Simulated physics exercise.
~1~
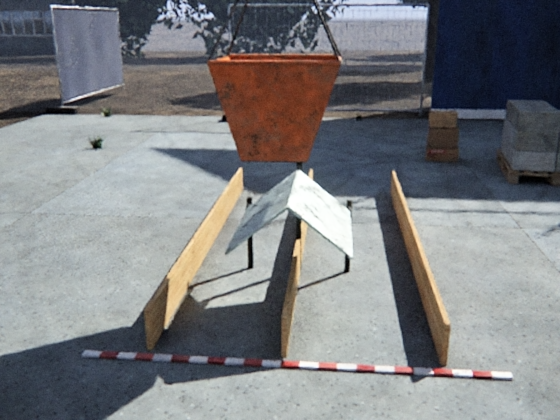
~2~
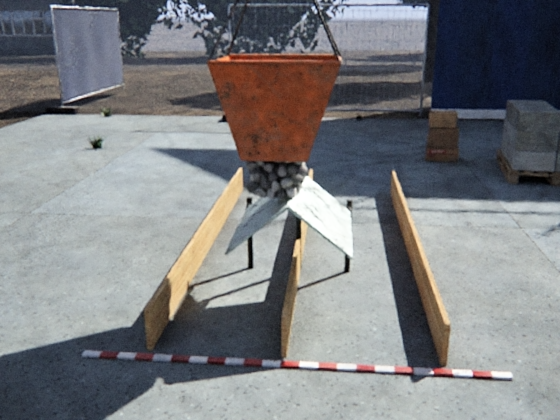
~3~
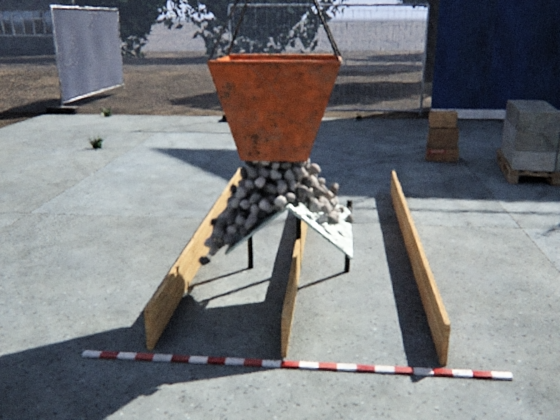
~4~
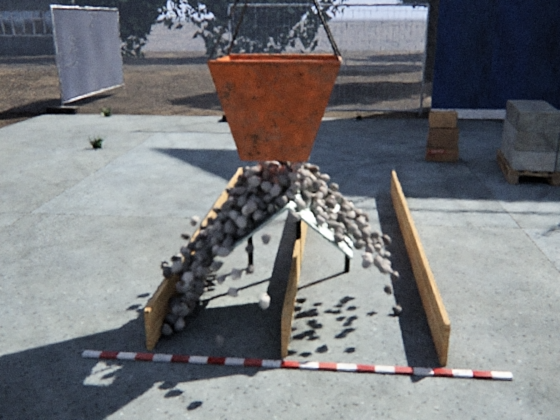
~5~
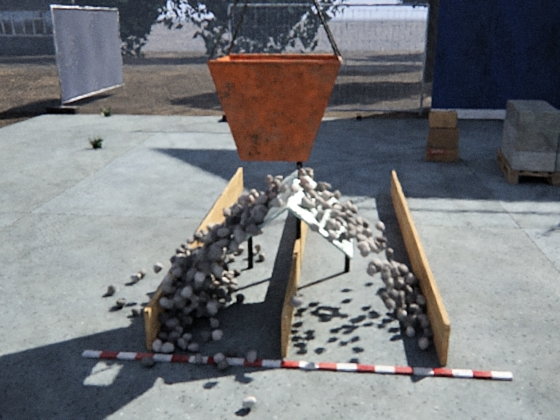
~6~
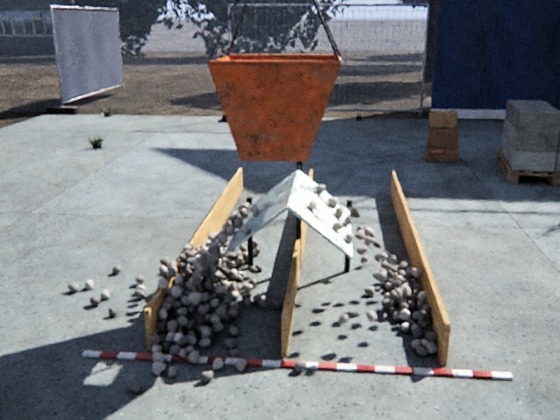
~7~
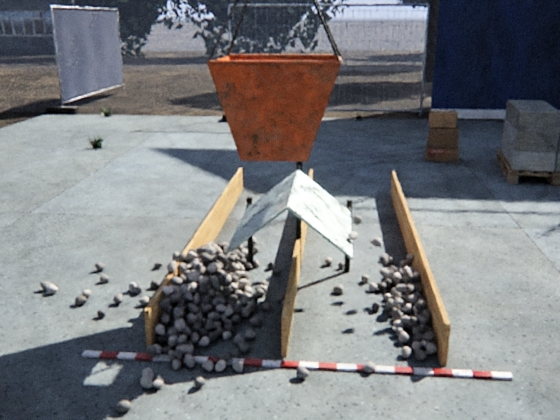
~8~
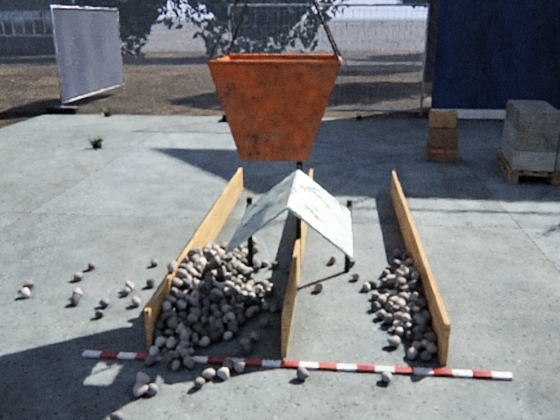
In the video, rounded stones drop from the bottom of a hanging orange skip onto a peaked metal sheet and slide down both sides between wooden planks, ending mostly in the left bay, with fewer in the right and several scattered beyond the planks.
